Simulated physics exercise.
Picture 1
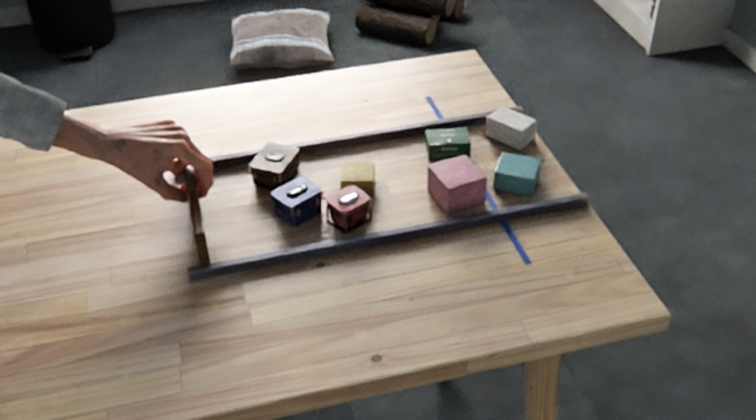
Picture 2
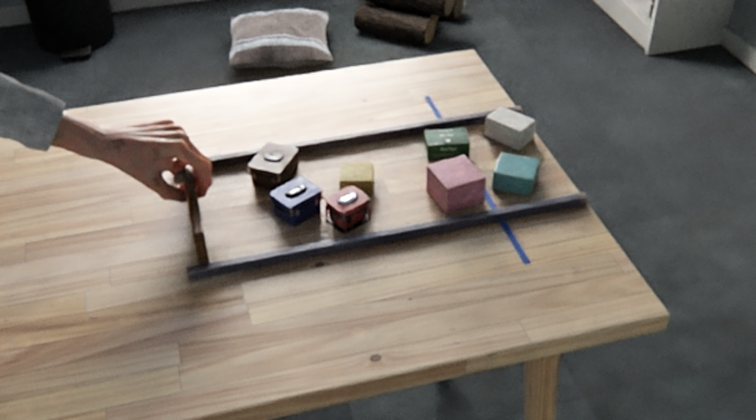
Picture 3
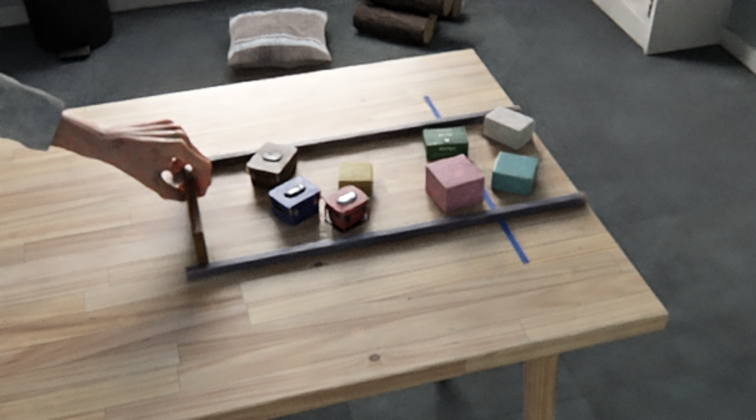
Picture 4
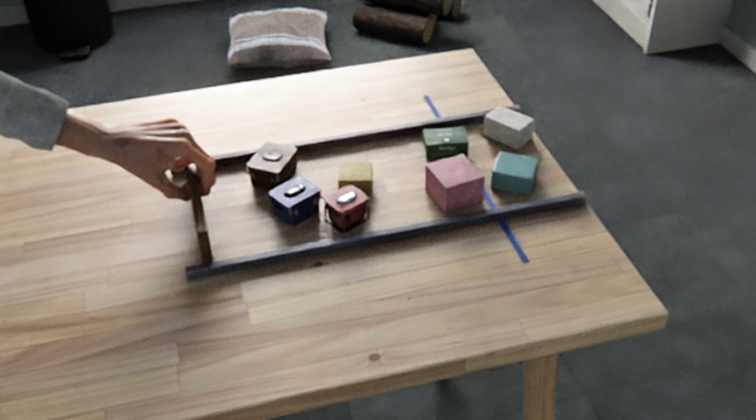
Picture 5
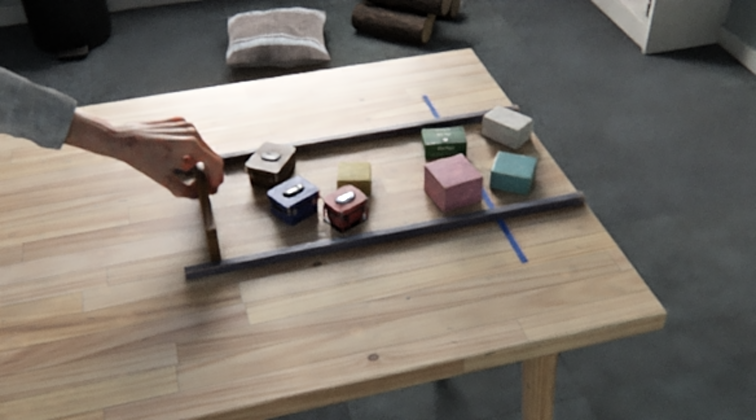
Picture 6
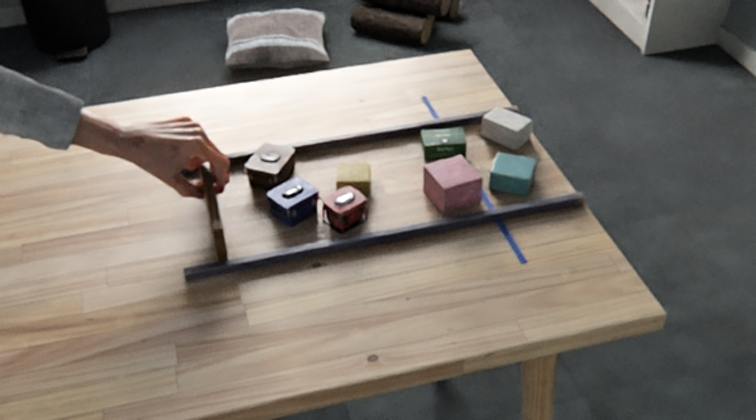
A hand slides an upright board slightly right between two rails, toward still, colourful blocks.
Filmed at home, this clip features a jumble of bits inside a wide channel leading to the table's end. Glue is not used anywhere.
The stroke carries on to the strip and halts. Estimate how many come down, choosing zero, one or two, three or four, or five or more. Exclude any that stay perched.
The count that comes down is one or two.
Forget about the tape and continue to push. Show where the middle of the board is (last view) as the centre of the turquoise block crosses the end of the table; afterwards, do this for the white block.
When the turquoise block crosses, the middle is near (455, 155); when the white block crosses, near (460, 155).
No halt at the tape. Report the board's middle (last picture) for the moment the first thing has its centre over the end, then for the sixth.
First around (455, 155), then around (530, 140).
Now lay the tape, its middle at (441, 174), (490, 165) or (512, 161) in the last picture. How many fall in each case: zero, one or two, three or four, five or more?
In order, the falls would come to no fall at all; just one or two; 3 or 4.
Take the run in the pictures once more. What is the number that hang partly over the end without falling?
The count is 0.
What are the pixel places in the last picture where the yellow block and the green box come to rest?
Near (481, 157) and (504, 130).
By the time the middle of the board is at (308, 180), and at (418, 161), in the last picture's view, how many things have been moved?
The count reaches 4 first and 7 second.
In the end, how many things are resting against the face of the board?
4 are in contact with it.
Soon after, none off yet; white block at rest near (506, 128); turquoise block at rest near (513, 174); green box at rest near (443, 144).
Then, none off yet; white block at rest near (507, 128); turquoise block moved about its own width near (538, 167); green box moved a little near (466, 138).
By the end, the number that fall off is one or two; fallen, turquoise block and white block.
